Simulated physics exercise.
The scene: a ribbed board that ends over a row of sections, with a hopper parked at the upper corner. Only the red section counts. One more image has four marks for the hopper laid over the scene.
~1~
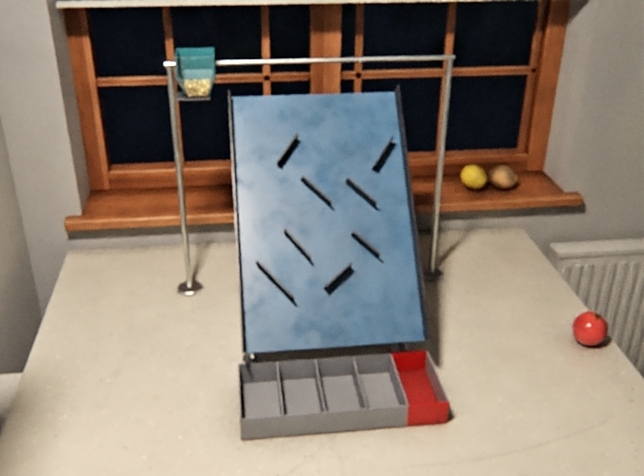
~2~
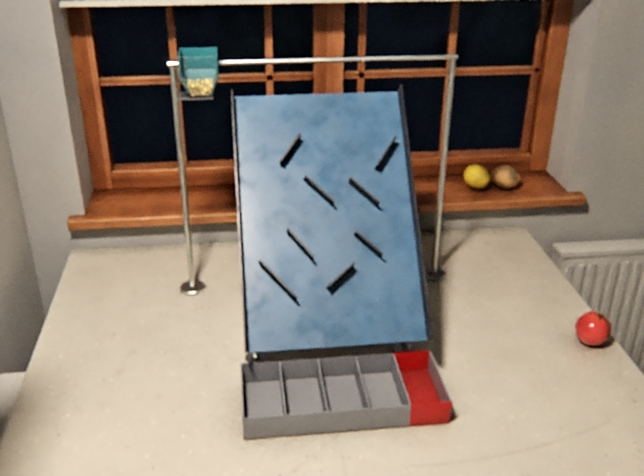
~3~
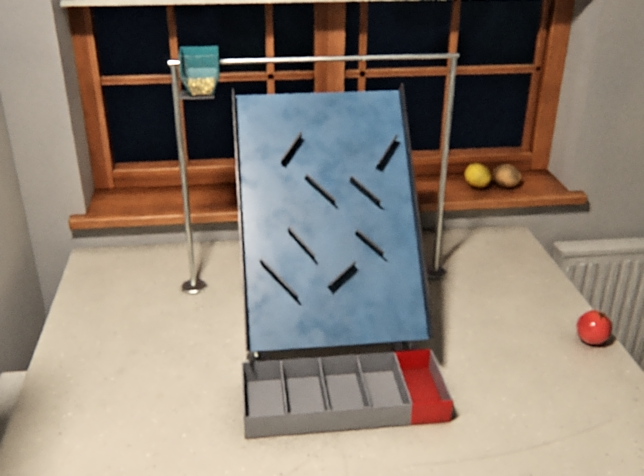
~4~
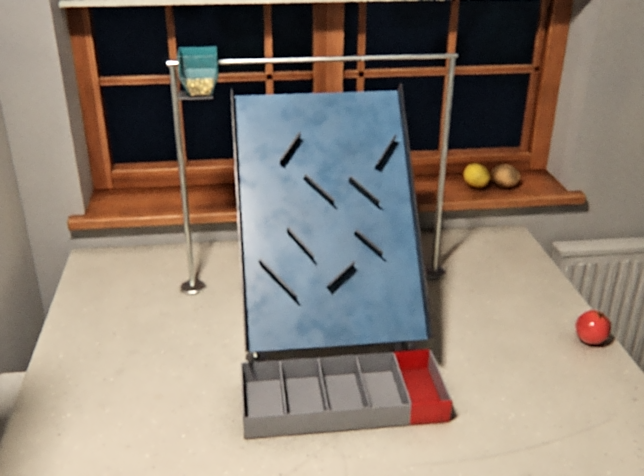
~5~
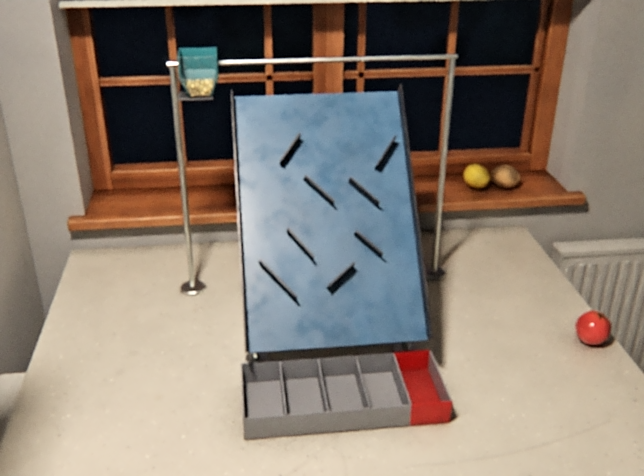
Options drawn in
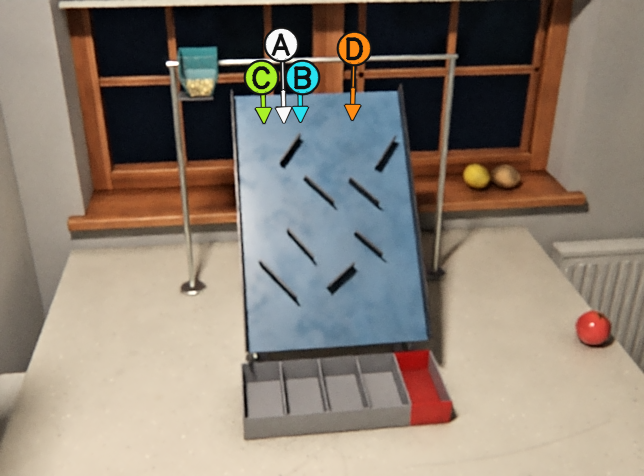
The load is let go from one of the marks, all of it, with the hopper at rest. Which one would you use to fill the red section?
D is best.
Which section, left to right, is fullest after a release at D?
The fifth from the left.
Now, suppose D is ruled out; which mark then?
That is mark B.
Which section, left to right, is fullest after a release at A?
The first from the left.
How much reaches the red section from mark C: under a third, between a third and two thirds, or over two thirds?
Under a third.
On the marked copy, mark A meets the board at (283, 116); mark B meets the board at (300, 116); mark C meets the board at (263, 117); mark D meets the board at (352, 114).
For mark A, about a tenth in the red section, the larger part in other sections, about a tenth outside the box.
For mark B, roughly half in the red section, roughly half in other sections, just a few outside the box.
For mark C, not one piece in the red section, almost all in other sections, just a few outside the box.
For mark D, the larger part in the red section, roughly a quarter in other sections, just a few outside the box.
